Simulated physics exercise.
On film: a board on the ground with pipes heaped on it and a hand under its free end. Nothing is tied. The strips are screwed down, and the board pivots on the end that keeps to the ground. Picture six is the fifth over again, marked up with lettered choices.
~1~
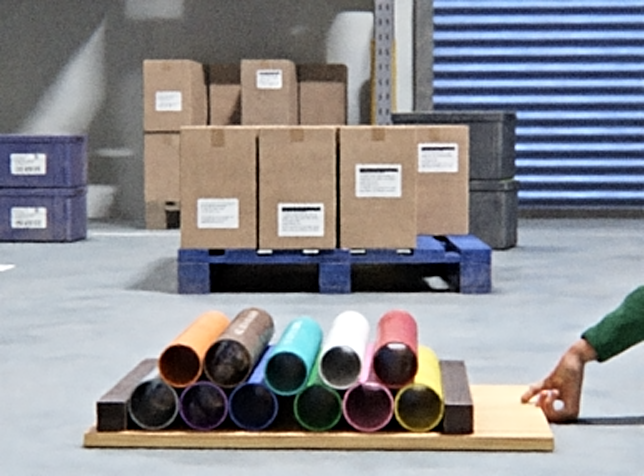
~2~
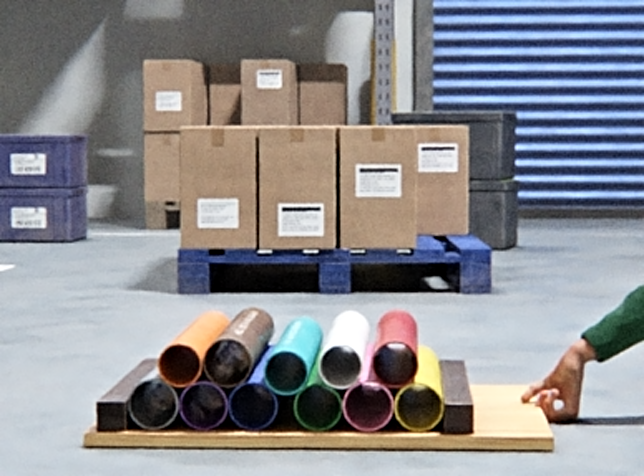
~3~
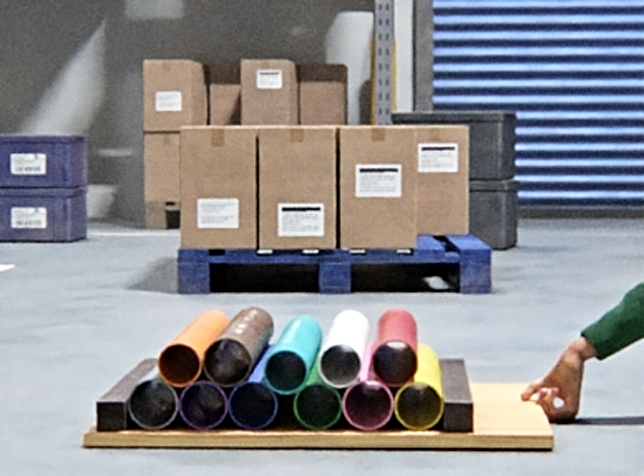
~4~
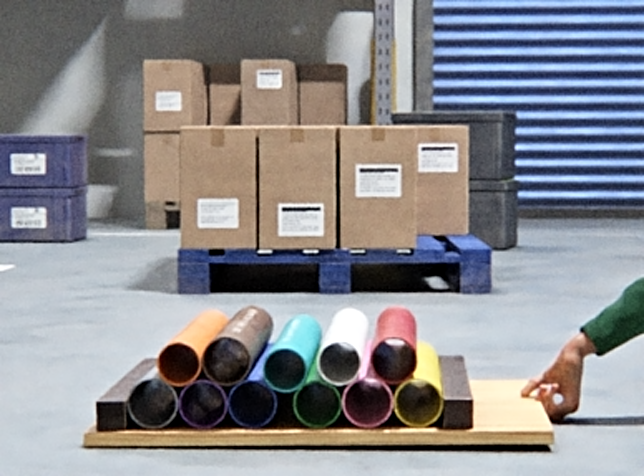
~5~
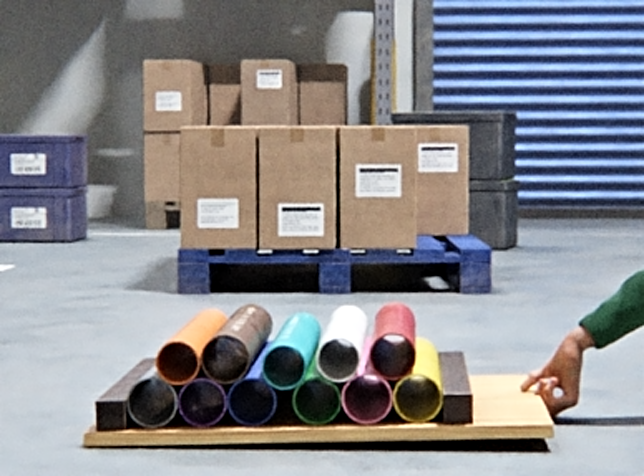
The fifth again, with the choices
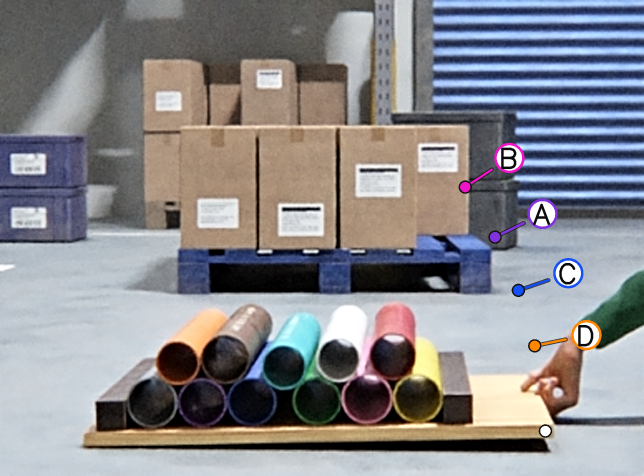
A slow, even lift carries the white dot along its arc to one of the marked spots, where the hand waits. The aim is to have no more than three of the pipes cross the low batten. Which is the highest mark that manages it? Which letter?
The last mark within the limit is A.
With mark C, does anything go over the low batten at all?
No, at C.
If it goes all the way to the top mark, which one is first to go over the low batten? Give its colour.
The orange one.
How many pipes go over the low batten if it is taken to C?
The count is none.
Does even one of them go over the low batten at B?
Yes, at B.
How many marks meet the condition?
Three of the four.
On the marked copy, A at (495, 237); B at (465, 187); C at (518, 290); D at (535, 346); the white dot at (545, 431).
With A. Early on, board at 16°.
Further on, board at 26°.
At the end, board at 26°, none over the low batten.
As for the rest, B five over the low batten; C none over the low batten; D none over the low batten.
